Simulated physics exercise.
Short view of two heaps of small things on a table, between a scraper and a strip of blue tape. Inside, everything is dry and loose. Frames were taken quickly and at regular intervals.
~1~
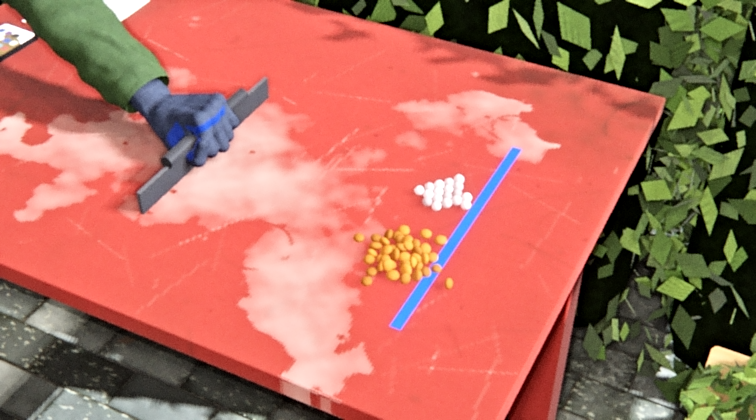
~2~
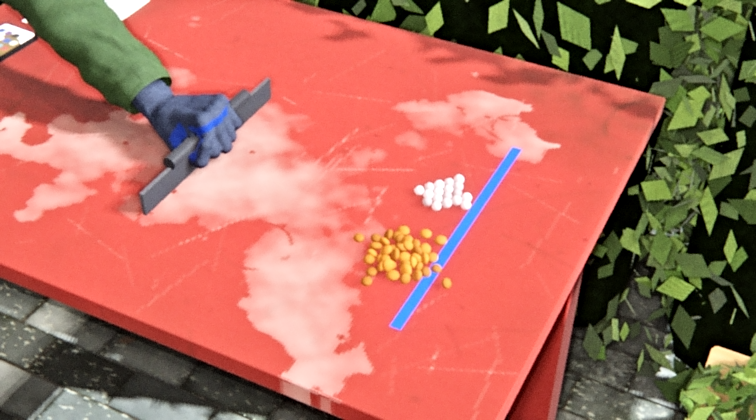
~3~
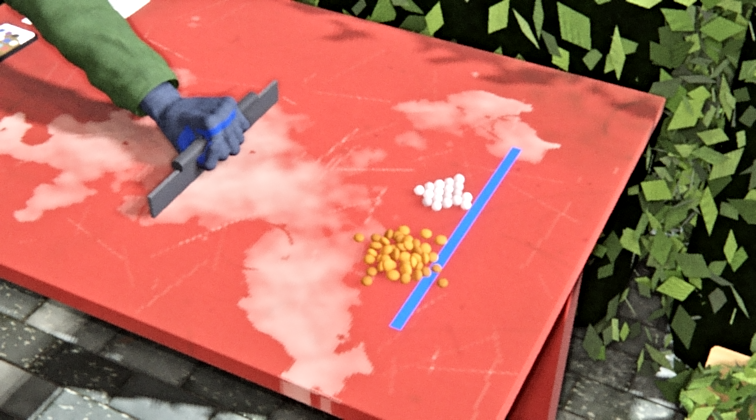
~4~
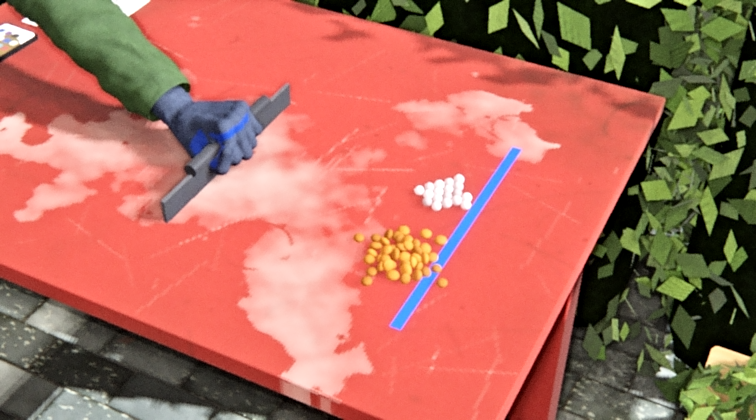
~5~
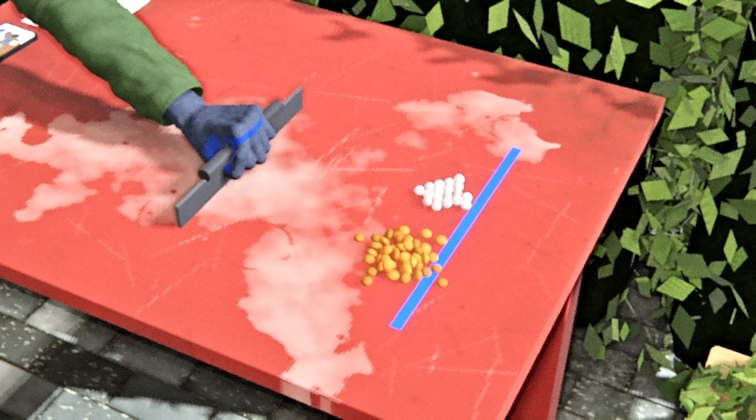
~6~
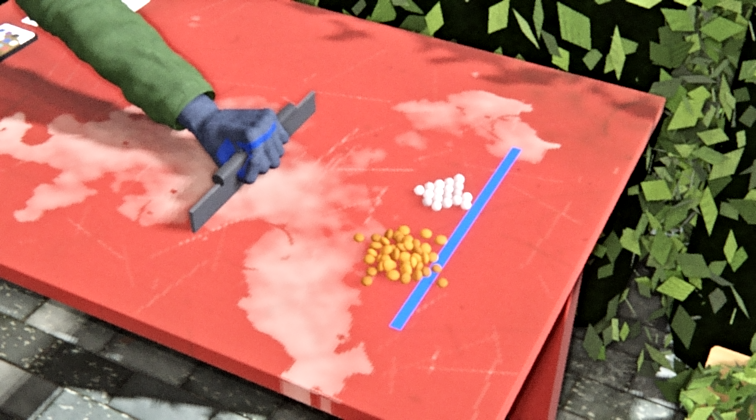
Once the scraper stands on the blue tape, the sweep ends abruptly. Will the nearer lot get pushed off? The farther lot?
Nearer lot: No fall. Farther lot: Partial fall.
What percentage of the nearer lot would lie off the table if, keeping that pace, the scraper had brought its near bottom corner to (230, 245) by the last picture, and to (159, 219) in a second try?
The first gives 0 %, the second 0 %.
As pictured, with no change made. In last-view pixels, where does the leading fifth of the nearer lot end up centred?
Roughly at (484, 293).
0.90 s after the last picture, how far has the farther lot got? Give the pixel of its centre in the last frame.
Roughly (499, 217).
Then, 0.44 s after the last picture, scraper still moving, near (362, 181); nearer lot all on the table, its front near (442, 283); farther lot all on the table, its front near (466, 205).
Then, 0.90 s after the last picture, scraper stopped at the blue tape; nearer lot all on the table, its front near (486, 304); farther lot all on the table, its front near (515, 228).
Then, 1.18 s after the last picture, scraper stopped at the blue tape; nearer lot all on the table, its front near (487, 305); farther lot all on the table, its front near (606, 200).
At rest, scraper stopped at the blue tape; nearer lot all on the table, its front near (487, 305); farther lot all over the edge.
